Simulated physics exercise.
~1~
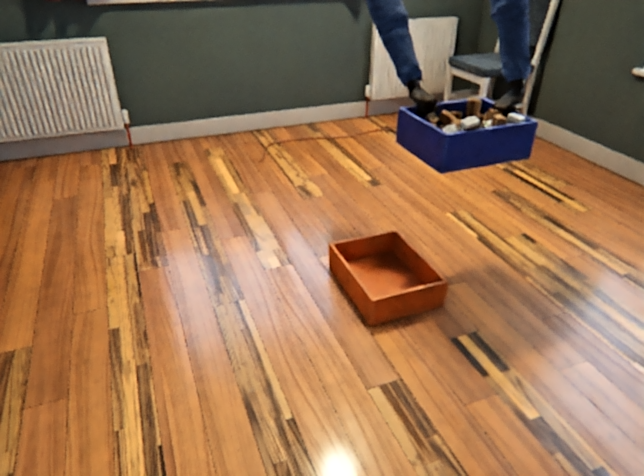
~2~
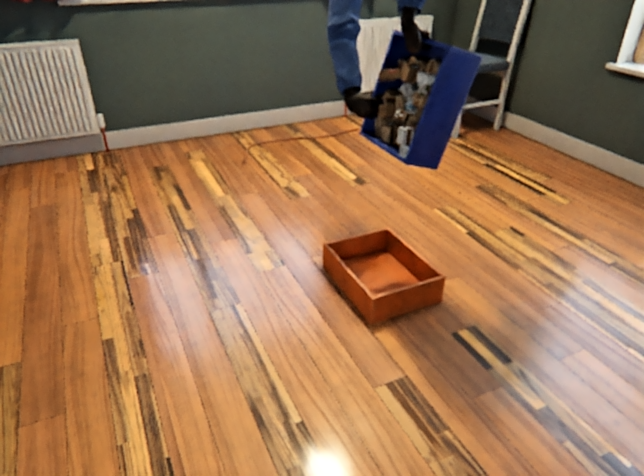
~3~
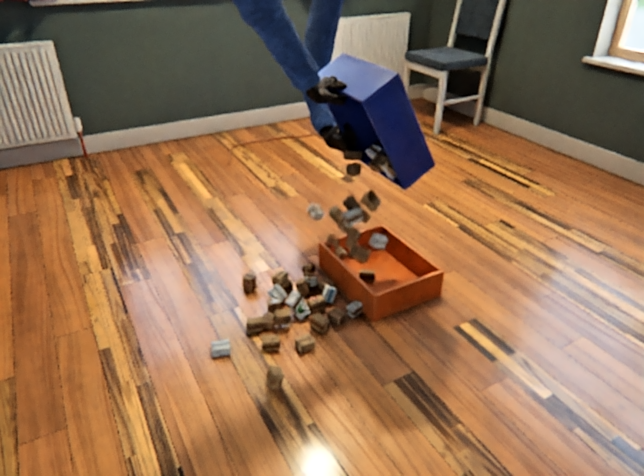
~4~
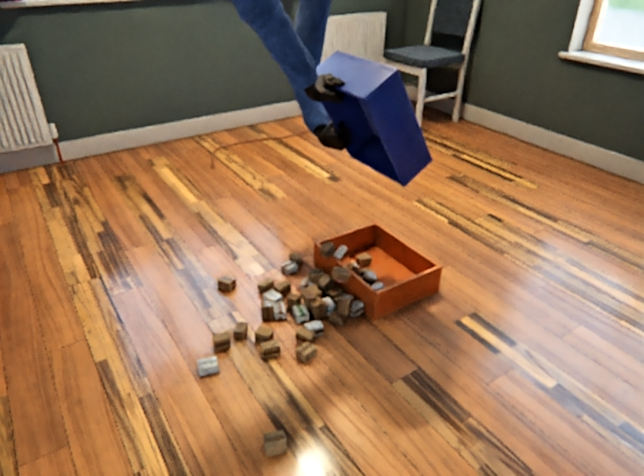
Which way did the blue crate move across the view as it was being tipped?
The blue crate moved to the left as it was being tipped.
